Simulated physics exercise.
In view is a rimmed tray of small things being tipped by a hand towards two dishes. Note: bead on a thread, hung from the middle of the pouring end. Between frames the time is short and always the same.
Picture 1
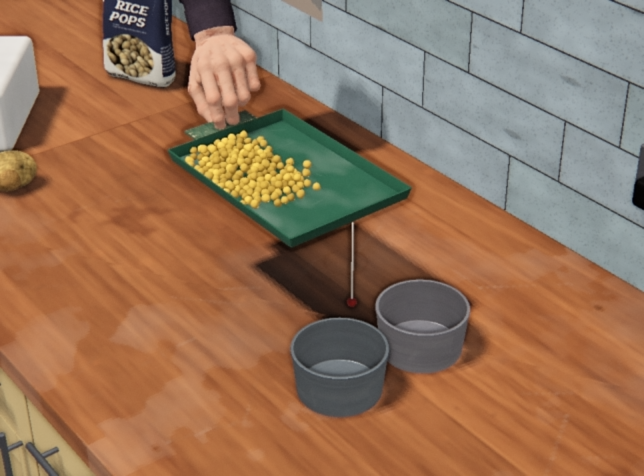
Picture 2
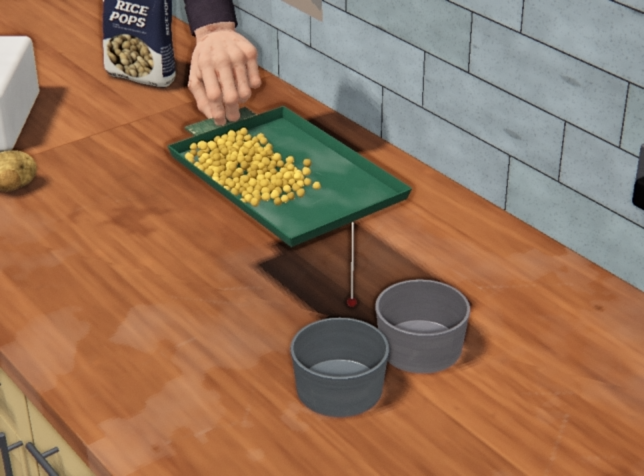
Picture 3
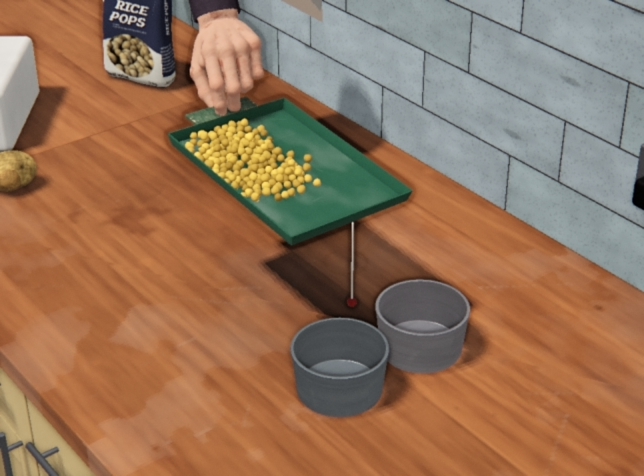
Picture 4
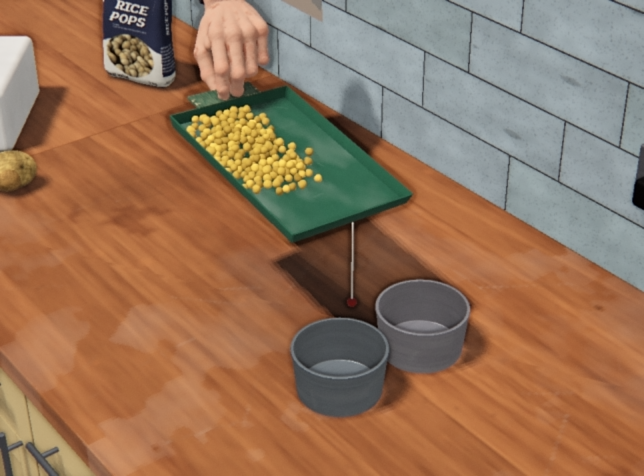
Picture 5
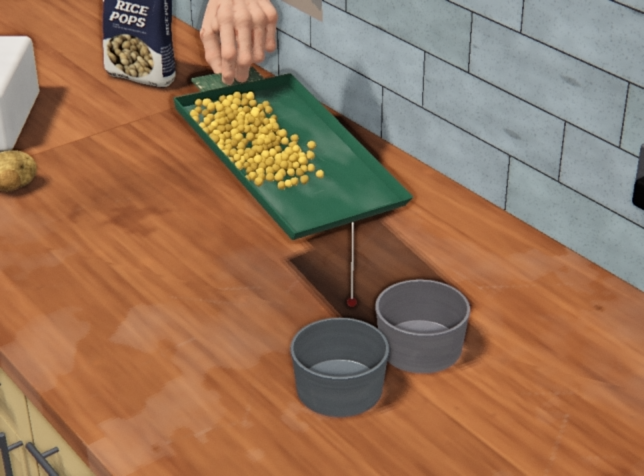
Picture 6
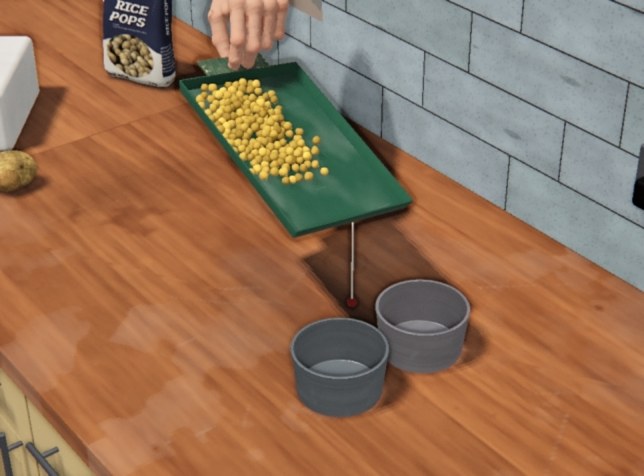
Hand raising the back of a green tray of yellow corn balls, tilting it more steeply above two grey dishes.
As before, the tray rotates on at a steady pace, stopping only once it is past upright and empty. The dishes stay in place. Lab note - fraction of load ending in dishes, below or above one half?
Compared with the spill, the catch will be larger.
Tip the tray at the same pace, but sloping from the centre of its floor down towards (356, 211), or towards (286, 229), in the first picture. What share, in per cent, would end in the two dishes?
The share is 70 per cent in the first and 40 per cent in the second.
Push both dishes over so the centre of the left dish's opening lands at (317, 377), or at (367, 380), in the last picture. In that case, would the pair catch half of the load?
Place 1: Lower than half; place 2: Lower than half.
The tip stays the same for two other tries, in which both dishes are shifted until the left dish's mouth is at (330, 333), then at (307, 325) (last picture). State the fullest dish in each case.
In the first position the right of the two, in the second the right of the two.
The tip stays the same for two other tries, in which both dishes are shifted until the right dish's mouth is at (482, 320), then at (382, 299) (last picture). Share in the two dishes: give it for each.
About 20 per cent, then about 60 per cent.
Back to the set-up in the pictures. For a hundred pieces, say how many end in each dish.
Final split: Left dish some 0 per cent, right dish some 80 per cent.
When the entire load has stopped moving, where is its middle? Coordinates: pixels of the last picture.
(423, 341).
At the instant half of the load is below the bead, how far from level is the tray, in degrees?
That would be about 85 degrees from level.
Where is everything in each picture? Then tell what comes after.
In the first frame, corners of the pouring end at (291, 236) and (407, 187), level; middle of the load at (246, 169), puffed corn balls; left dish at (370, 388); right dish at (453, 345); bead on its thread at (352, 302).
In the second frame, corners of the pouring end at (291, 235) and (407, 188), level; middle of the load at (246, 167).
In the third frame, corners of the pouring end at (292, 234) and (408, 190), tipped barely, lowest at the right corner; middle of the load at (247, 159).
In the fourth frame, corners of the pouring end at (294, 232) and (409, 193), tipped a little, lowest at the right corner; middle of the load at (248, 148).
In the fifth frame, corners of the pouring end at (296, 230) and (409, 196), tipped clearly, lowest at the right corner; middle of the load at (251, 137).
In the sixth frame, corners of the pouring end at (298, 228) and (409, 199), tipped clearly, lowest at the right corner; middle of the load at (256, 128); left dish at (370, 388); right dish at (453, 345).
Soon, tray tipped steeply; most on the tray; a stray few in the right dish; about a quarter in the air.
A while on, tray tipped past a quarter turn; about a quarter on the tray; a stray few in the left dish; about half in the right dish; a small part outside both; a small part in the air.
Towards the end, tray tipped past a quarter turn; a stray few in the left dish; most in the right dish; about a quarter outside both.
Finally, tray tipped past a quarter turn; a stray few in the left dish; most in the right dish; about a quarter outside both.
